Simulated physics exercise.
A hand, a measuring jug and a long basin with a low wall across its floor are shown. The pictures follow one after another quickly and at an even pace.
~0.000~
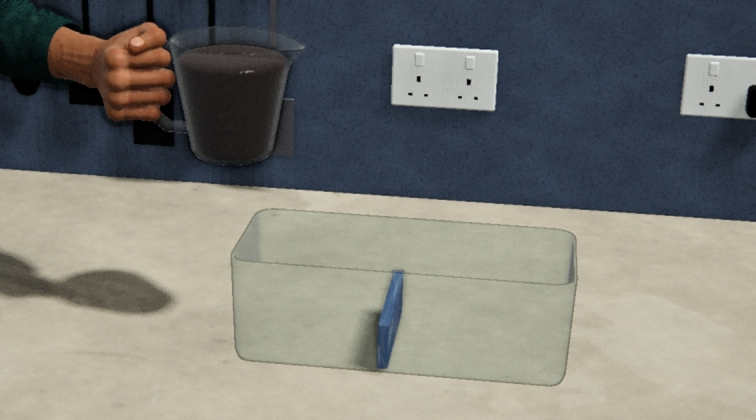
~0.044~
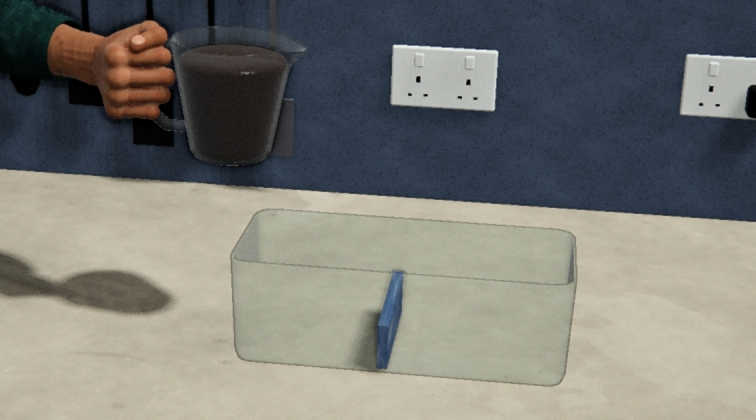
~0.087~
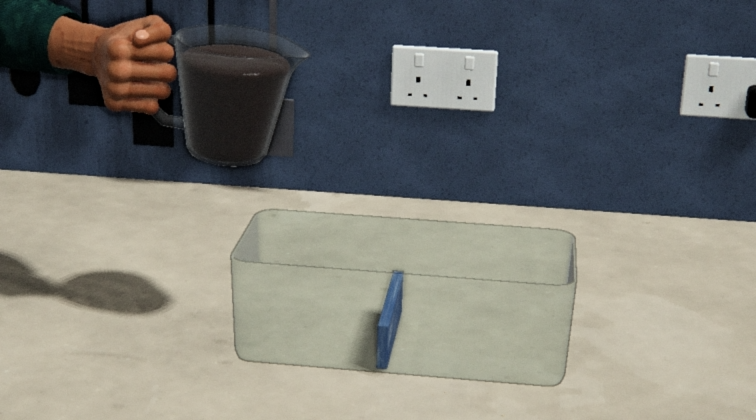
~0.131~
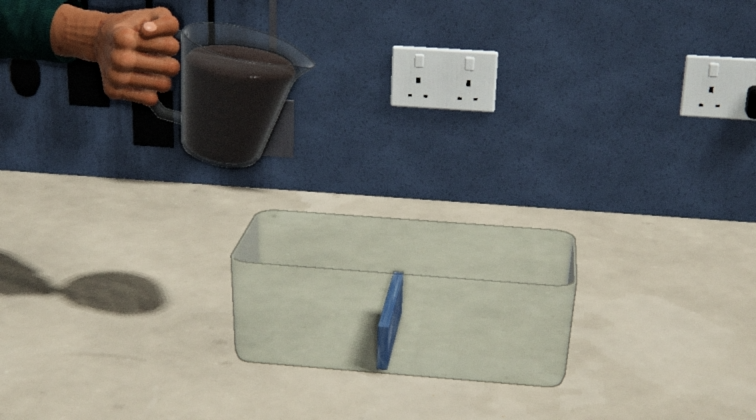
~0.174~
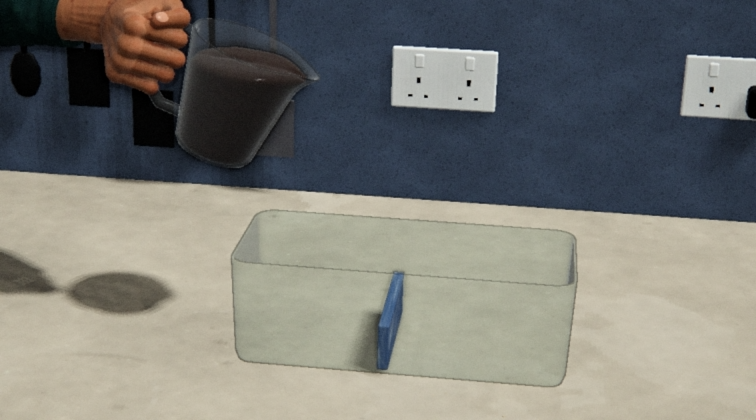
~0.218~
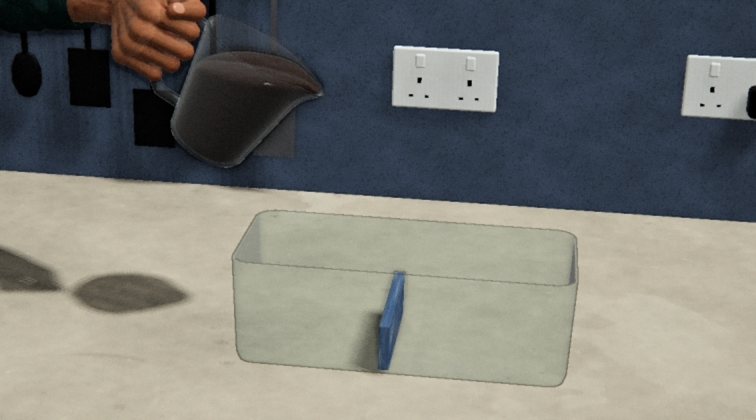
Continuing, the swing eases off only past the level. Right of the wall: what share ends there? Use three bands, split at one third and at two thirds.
Under a third ends up there.
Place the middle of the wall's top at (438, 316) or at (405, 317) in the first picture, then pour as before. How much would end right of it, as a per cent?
In order, some 15 and 15 in a hundred.
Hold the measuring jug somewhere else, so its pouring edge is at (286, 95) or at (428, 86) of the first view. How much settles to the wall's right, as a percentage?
Close to 5 % for the first start and close to 95 % for the second.
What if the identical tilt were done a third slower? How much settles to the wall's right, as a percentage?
Some 10 per cent.
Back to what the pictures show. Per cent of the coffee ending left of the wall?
About 85 per cent.
A moment on, the measuring jug is tipped on its side and 52 per cent is still to pour, 14 is left of the wall and 2 right of it.
Next, the measuring jug is tipped on its side and 16 per cent is still to pour, 60 is left of the wall and 6 right of it.
Then the measuring jug is tipped on its side and 3 per cent is still to pour, 80 is left of the wall and 8 right of it.
Later the measuring jug is tipped on its side and 0 per cent is still to pour, 86 is left of the wall and 9 right of it.
In the end 87 per cent lies left of the wall, 9 right of it and 4 outside.
